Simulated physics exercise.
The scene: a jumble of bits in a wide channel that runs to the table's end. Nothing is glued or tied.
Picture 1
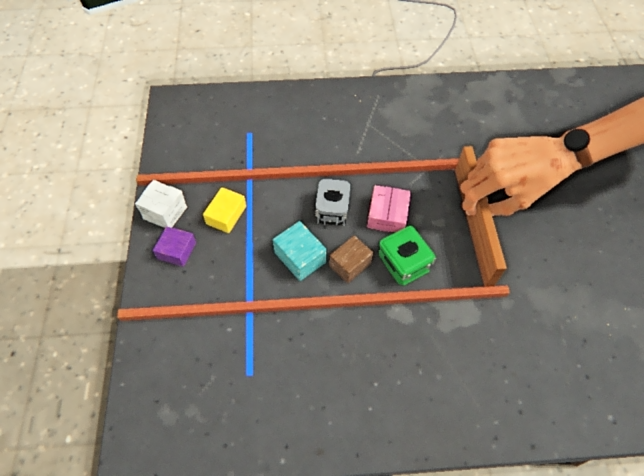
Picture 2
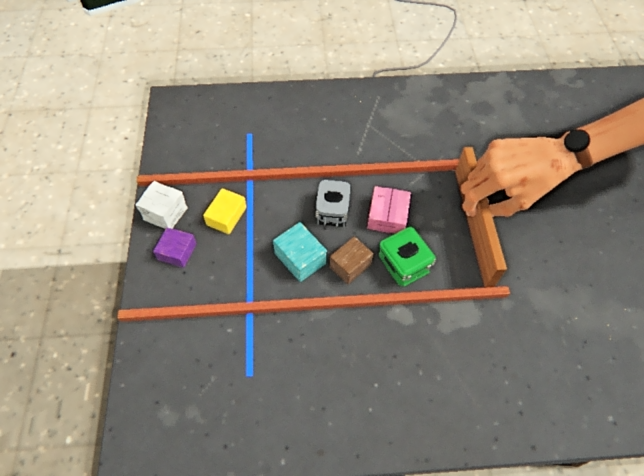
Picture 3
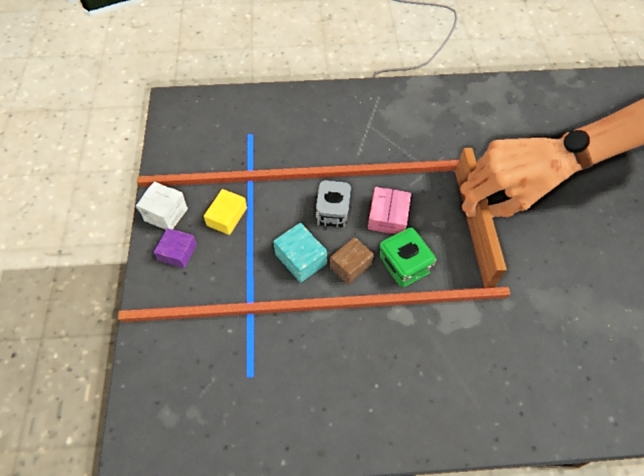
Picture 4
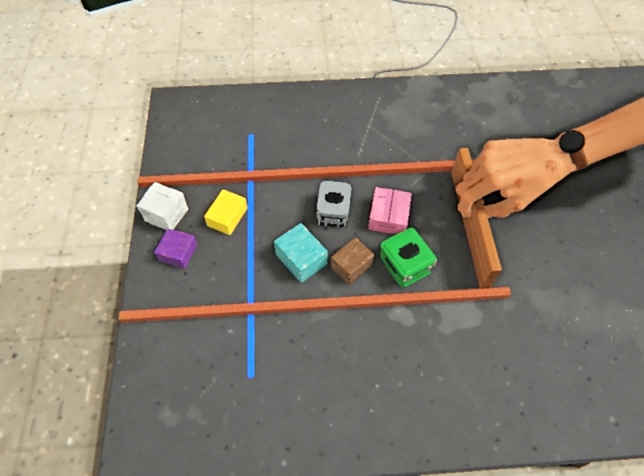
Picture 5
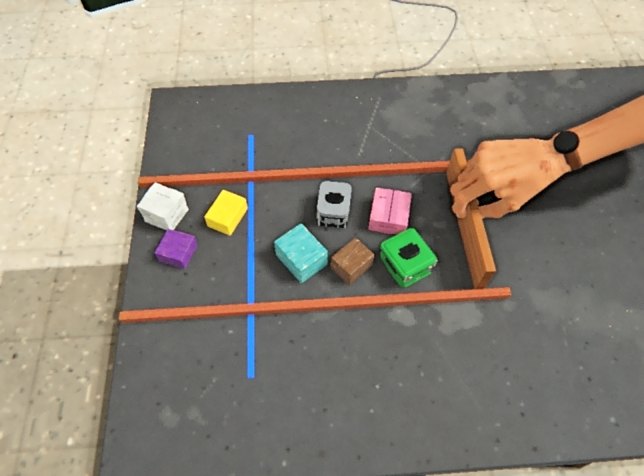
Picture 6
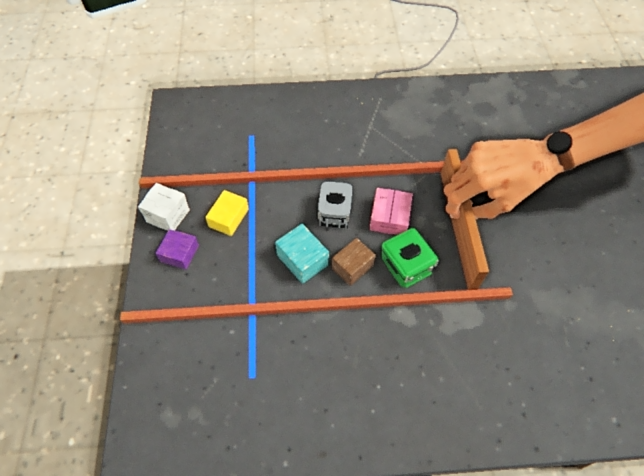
On a dark table, a hand slides a wooden board slightly left toward the still blocks.
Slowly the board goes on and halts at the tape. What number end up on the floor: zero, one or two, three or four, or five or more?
The number that fall off is zero.
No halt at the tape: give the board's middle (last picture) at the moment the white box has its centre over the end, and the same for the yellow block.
For the white box at (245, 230), for the yellow block at (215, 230).
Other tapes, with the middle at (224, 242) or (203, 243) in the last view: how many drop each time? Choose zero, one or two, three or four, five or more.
The falls would be one or two; either three or four.
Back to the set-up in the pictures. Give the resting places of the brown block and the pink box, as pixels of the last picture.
The brown block at (198, 283), the pink box at (232, 222).
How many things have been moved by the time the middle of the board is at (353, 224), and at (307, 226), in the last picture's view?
First 5, then 6.
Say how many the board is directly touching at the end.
In contact: 2.
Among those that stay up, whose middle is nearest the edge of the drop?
The white box ends nearest.
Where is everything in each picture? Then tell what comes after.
White box (162, 205); purple block (175, 246); yellow block (225, 210); board (478, 214); tape (250, 238), in the first picture.
Purple block (175, 247); board (478, 215), in the second picture.
Yellow block (226, 212); pink box (389, 211), in the third picture.
White box (163, 207); grey case (334, 204), in the fourth picture.
Purple block (177, 249); green case (407, 258), in the fifth picture.
White box (164, 208); purple block (178, 249); yellow block (228, 213); board (462, 217); tape (252, 240), in the sixth picture.
Soon after, none off yet; white box at rest near (164, 208); purple block at rest near (178, 249); yellow block at rest near (228, 213).
After that, none off yet; white box at rest near (164, 208); purple block at rest near (178, 249); yellow block at rest near (225, 213).
In the end, the number that fall off is zero.
